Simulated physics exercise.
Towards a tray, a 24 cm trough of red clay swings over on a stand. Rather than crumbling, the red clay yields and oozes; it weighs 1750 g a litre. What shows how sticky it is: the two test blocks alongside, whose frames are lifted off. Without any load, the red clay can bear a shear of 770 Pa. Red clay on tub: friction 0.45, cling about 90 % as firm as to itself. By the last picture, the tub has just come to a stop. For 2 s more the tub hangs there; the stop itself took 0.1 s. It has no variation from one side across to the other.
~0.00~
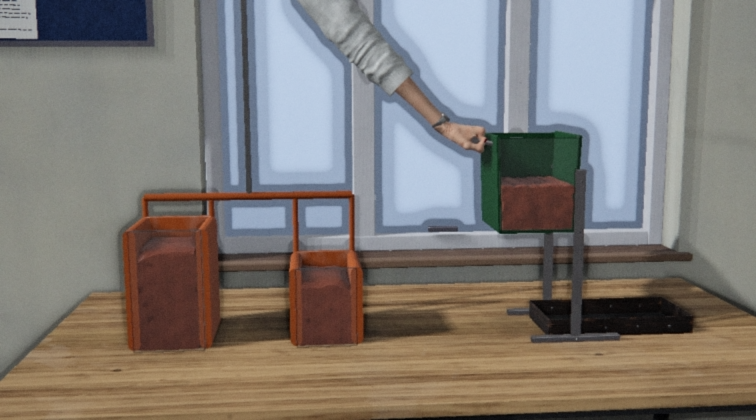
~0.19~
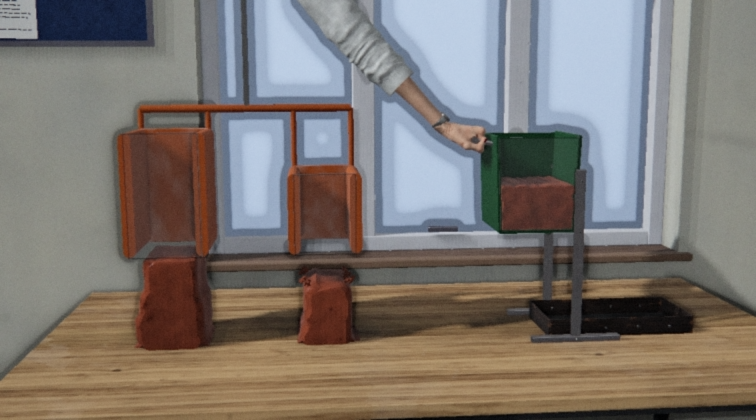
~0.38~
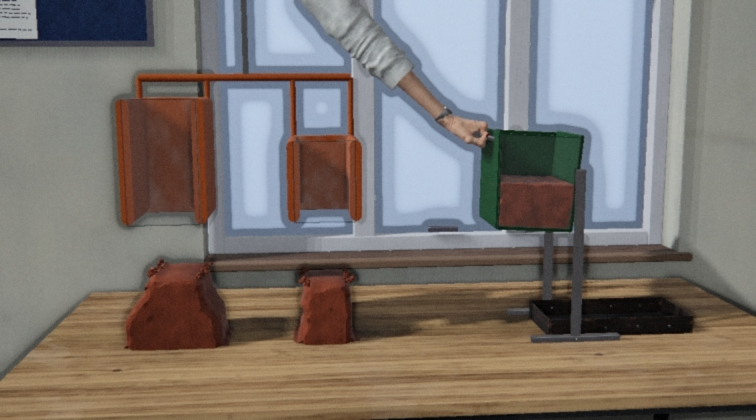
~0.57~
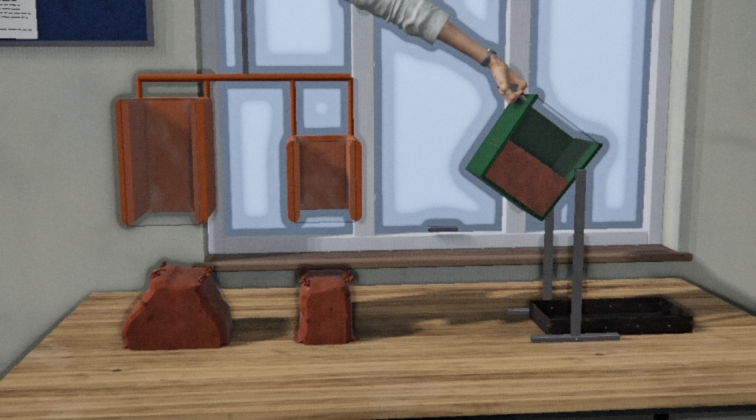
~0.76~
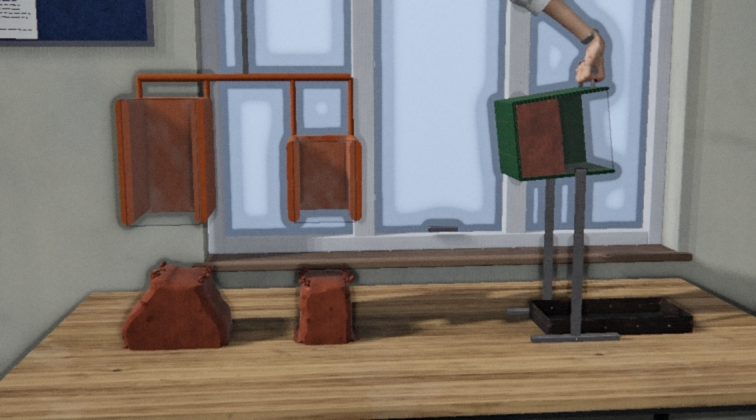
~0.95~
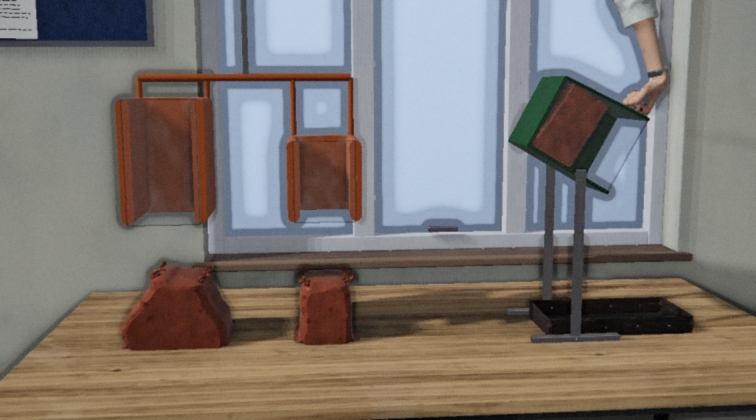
A hand turning a green tub of red clay clockwise on a stand after orange moulds lift off two slumping clay blocks.
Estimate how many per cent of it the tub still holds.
The tub still holds some 36 per cent.
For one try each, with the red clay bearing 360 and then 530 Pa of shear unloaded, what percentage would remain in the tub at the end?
Expect about 0 in a hundred, then about 25 in a hundred.
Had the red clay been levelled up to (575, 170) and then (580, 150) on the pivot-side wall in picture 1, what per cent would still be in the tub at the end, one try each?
Roughly 8 per cent, then roughly 0 per cent.
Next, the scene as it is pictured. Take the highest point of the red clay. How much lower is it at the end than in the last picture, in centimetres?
Roughly 14 cm.
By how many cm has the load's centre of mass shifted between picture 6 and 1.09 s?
It has moved around 8 centimetres.
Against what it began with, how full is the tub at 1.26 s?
Near 35 in a hundred.
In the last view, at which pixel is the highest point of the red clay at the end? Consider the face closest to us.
About (572, 139).
After 1.09 s, the tub is at 118 degrees and holds 100 %.
After 1.26 s, the tub is at 118 degrees and holds 37 %.
After 1.43 s, the tub is at 118 degrees and holds 36 %.
After 1.60 s, the tub is at 118 degrees and holds 36 %.
After 2.95 s, at the end, the tub is at 118 degrees and holds 36 %.
